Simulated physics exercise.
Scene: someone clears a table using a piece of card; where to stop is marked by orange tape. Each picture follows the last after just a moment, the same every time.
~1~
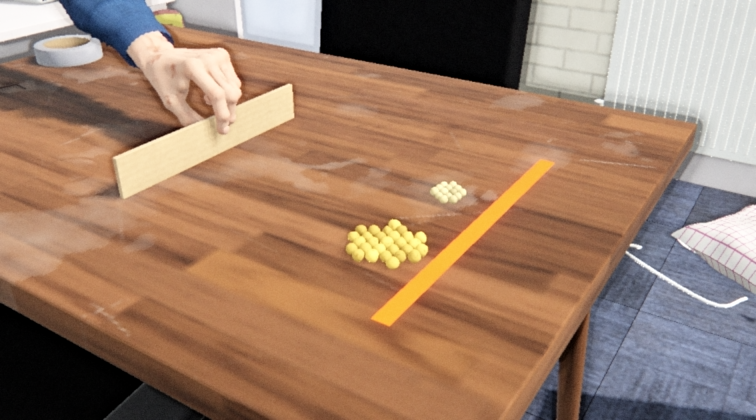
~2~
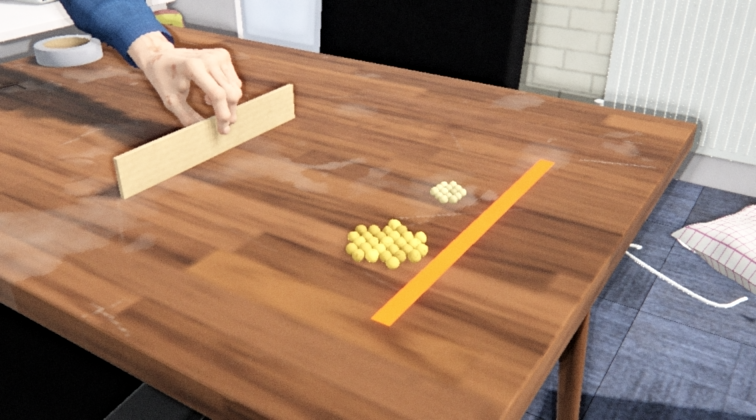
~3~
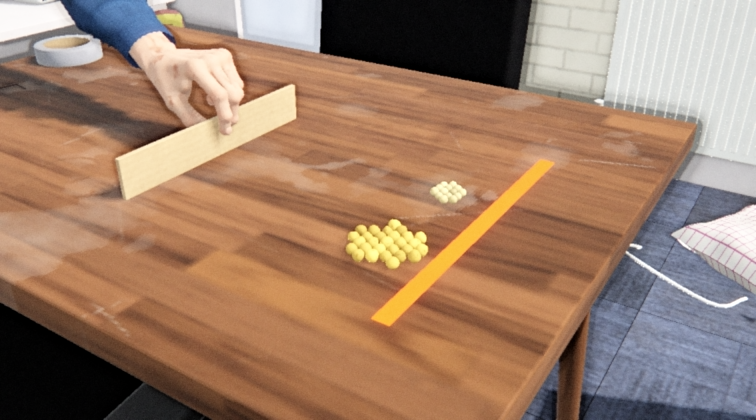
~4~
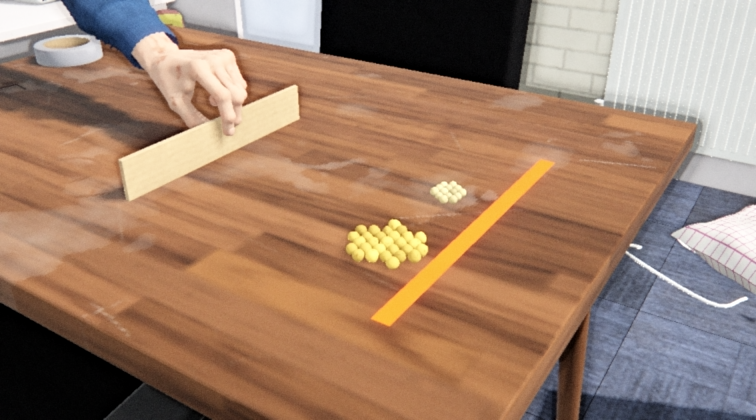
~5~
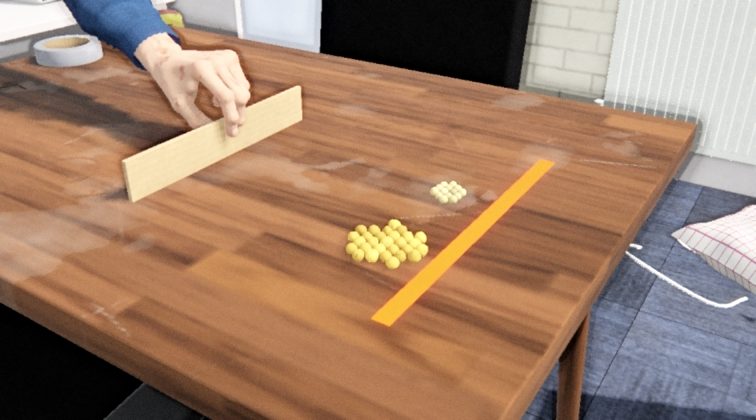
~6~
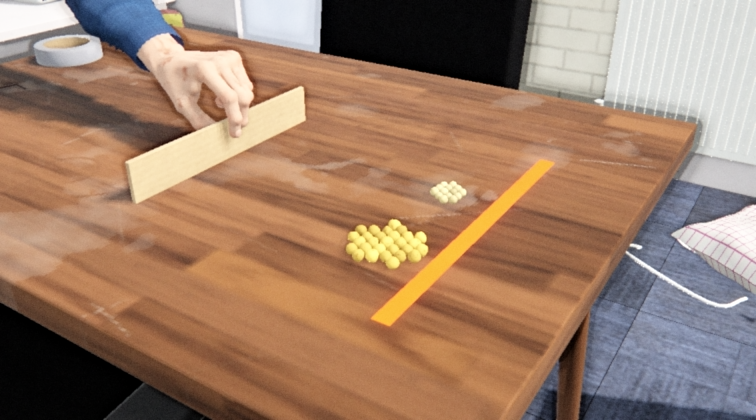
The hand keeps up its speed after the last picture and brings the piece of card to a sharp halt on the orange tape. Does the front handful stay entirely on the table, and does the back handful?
Front handful - yes; back handful - yes.
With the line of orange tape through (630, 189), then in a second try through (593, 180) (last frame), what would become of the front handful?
Run 1: It sheds bits off the end. Run 2: It is kept from falling.
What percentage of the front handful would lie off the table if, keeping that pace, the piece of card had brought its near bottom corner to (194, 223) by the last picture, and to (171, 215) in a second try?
0 % and 0 %.
Then, 1.93 s on from there, piece of card still moving, near (345, 151); front handful all on the table, its front near (414, 257); back handful all on the table, its front near (462, 193).
Then, 3.87 s on from there, piece of card stopped at the orange tape; front handful all on the table, its front near (488, 283); back handful all on the table, its front near (516, 217).
Then, 4.15 s on from there, piece of card stopped at the orange tape; front handful all on the table, its front near (488, 283); back handful all on the table, its front near (518, 218).
In the end, piece of card stopped at the orange tape; front handful all on the table, its front near (488, 283); back handful all on the table, its front near (518, 218).
